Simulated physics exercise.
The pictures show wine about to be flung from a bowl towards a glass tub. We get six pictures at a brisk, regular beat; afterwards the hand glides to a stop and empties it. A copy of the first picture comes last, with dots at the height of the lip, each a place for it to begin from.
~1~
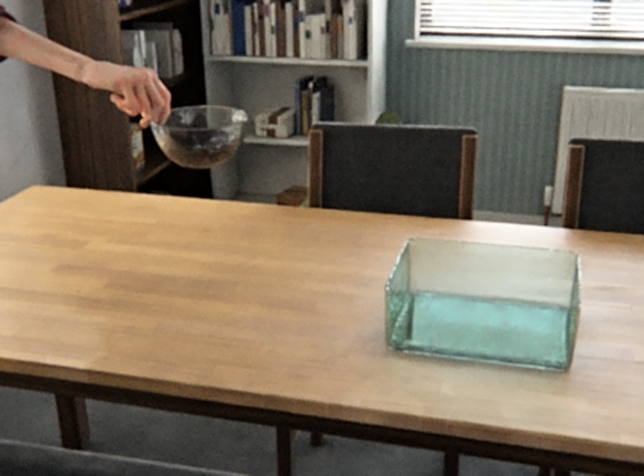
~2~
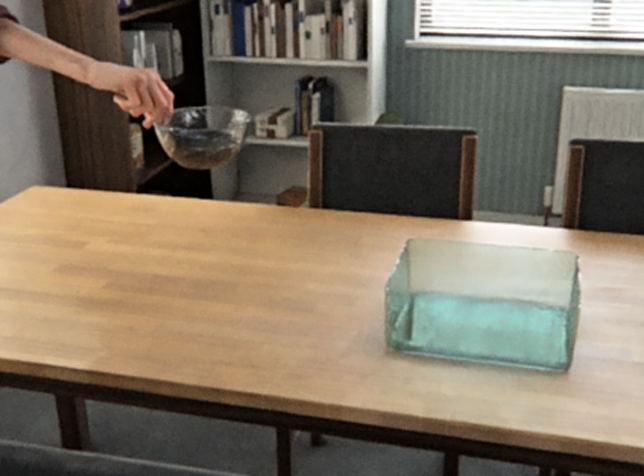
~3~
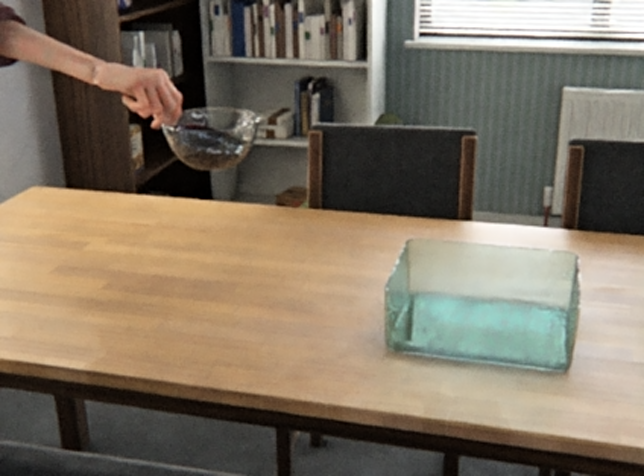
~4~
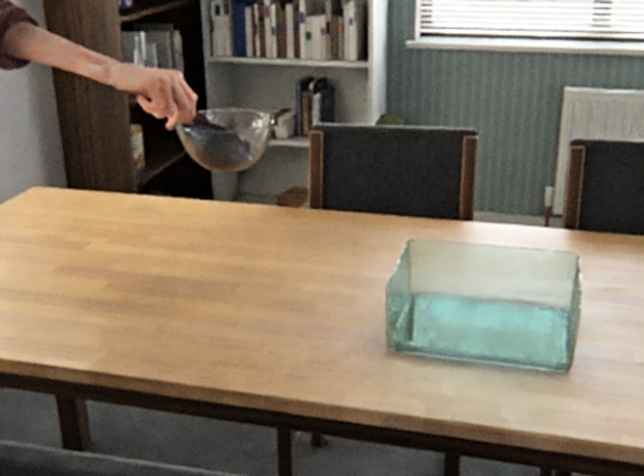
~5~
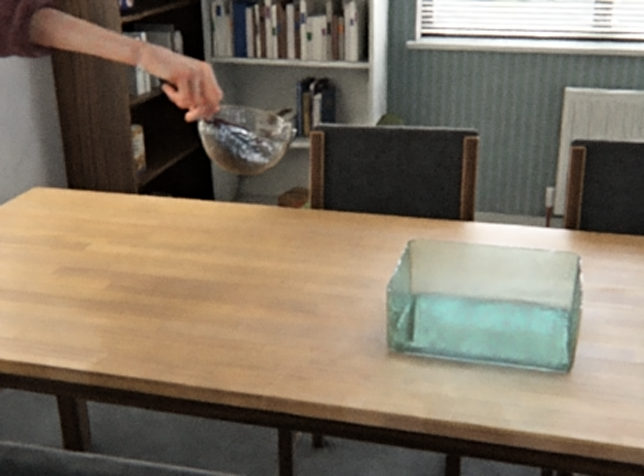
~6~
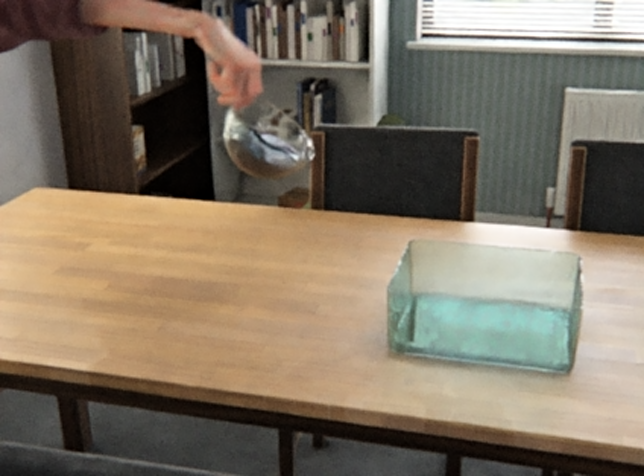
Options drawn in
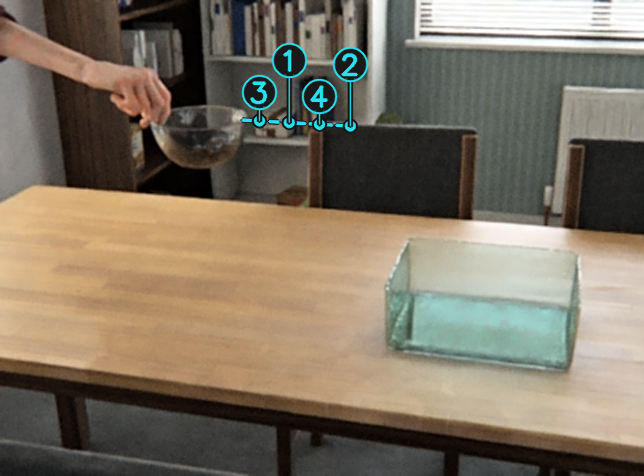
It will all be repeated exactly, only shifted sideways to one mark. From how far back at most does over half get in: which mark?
Place 3 just does it.
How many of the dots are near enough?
All of the four.
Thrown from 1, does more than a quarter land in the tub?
Yes.
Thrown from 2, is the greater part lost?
No, not at all.
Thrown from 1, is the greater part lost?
No, not at all.
In cyan, 1 at (289, 122); 2 at (350, 126); 3 at (259, 120); 4 at (319, 124).
For place 1, about 77 % lands in the tub, 4 % falls short and 19 % goes beside or beyond.
For place 2, about 76 % lands in the tub, 9 % falls short and 15 % goes beside or beyond.
For place 3, about 70 % lands in the tub, 14 % falls short and 16 % goes beside or beyond.
For place 4, about 71 % lands in the tub, 5 % falls short and 24 % goes beside or beyond.
